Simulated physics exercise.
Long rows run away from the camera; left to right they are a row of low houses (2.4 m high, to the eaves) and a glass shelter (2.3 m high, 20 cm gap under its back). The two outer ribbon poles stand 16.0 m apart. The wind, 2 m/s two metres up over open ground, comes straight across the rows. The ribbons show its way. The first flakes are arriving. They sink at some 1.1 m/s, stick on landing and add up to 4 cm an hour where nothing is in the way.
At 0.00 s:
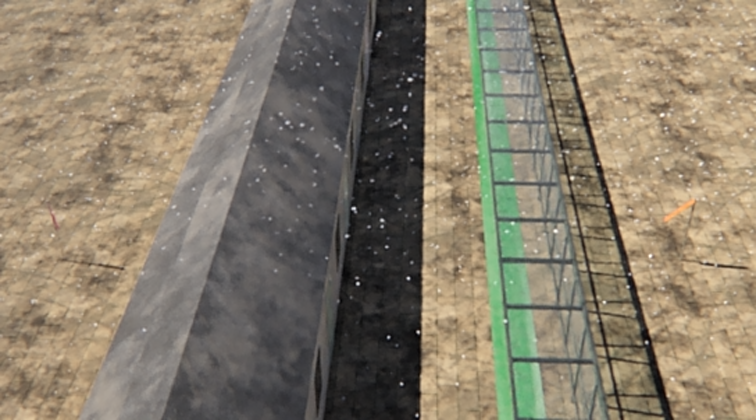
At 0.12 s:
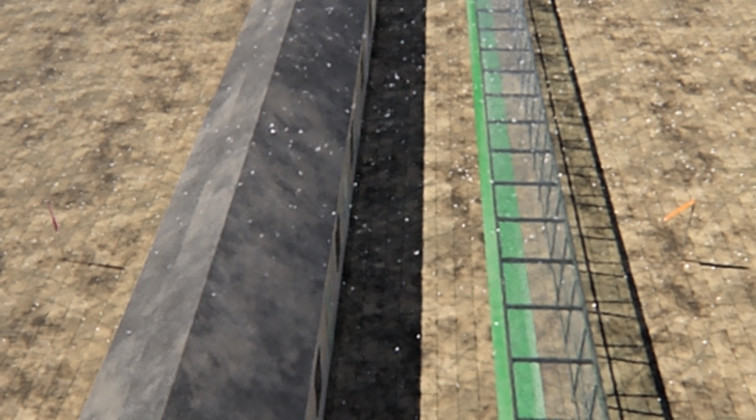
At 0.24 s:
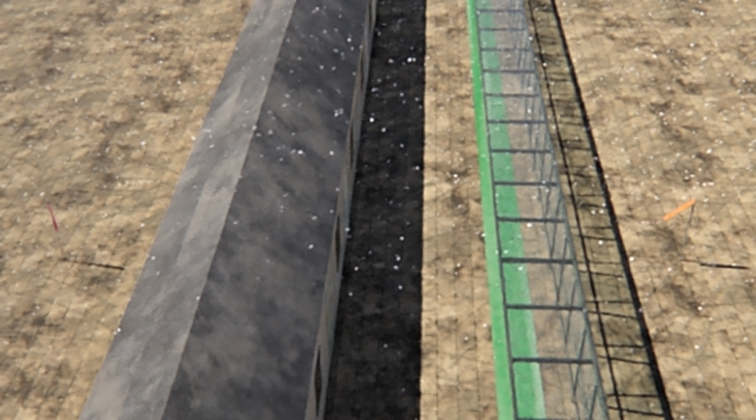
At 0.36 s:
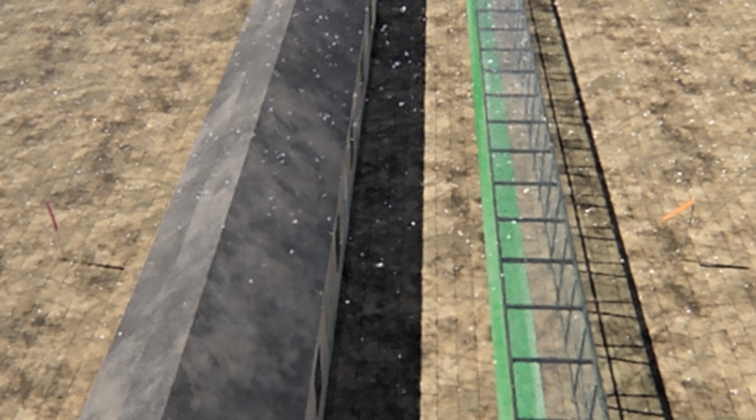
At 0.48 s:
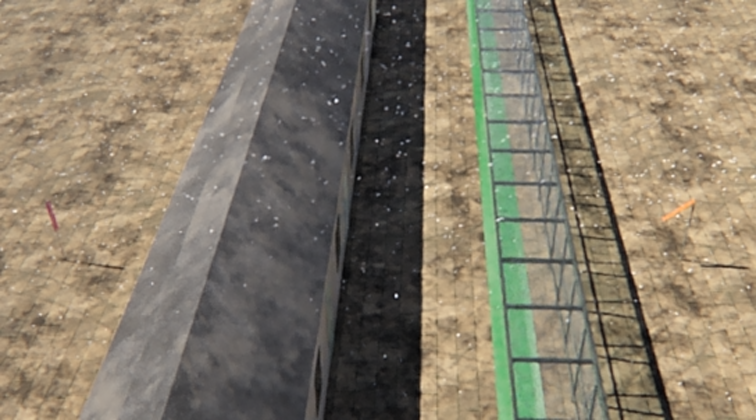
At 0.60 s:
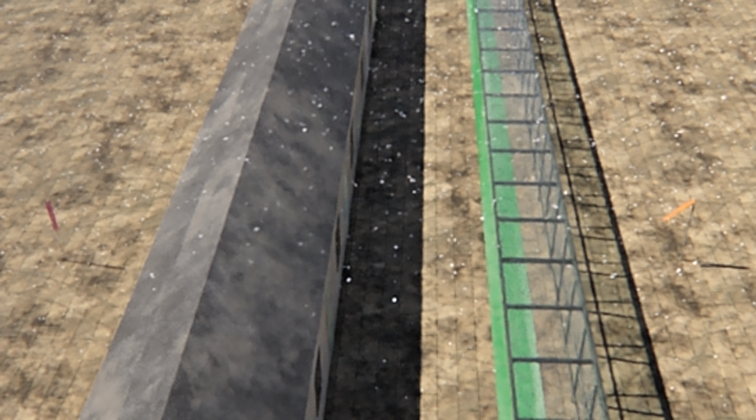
White flakes drift over a long grey-roofed row and a glass shelter on patchy tan paved ground, seen from high above. The dark roof runs up the left of centre with a black shadow beside it, the green-edged, dark-ribbed shelter stands to the right, and a small red ribbon and an orange one lie on the outer sides. The flakes slant leftward while the ribbons barely stir, and the camera stays still.
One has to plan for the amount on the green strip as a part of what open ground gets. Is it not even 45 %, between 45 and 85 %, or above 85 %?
On the green strip: Not even 45 % of what open ground gets.
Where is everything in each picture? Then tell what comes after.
In the first picture, the rows stand in the wind.
In the second picture, the right ribbon ends at (665, 220), leaning 45 degrees to the left and the green one passes (505, 254).
In the third picture, the left ribbon ends at (57, 230), hanging almost straight, above the rows the flakes slant 75 degrees from upright, towards the left and the top of the row of low houses crosses (266, 93).
In the fourth picture, the right ribbon ends at (663, 219), leaning 50 degrees to the left and the green one passes (499, 198).
In the fifth picture, the left ribbon ends at (57, 231), hanging almost straight and above the rows the flakes slant 75 degrees from upright, towards the left.
In the sixth picture, the right ribbon ends at (663, 220), leaning 50 degrees to the left and the top of the glass shelter crosses (521, 149).
After 10 minutes open ground has 7 mm and the green strip 0 mm.
After 30 minutes open ground has 20 mm and the green strip 0 mm.
After 60 minutes open ground has 40 mm and the green strip 0 mm, so the green strip has 1 % of the open amount; the left half of it has 2 %, the right half 0 %.
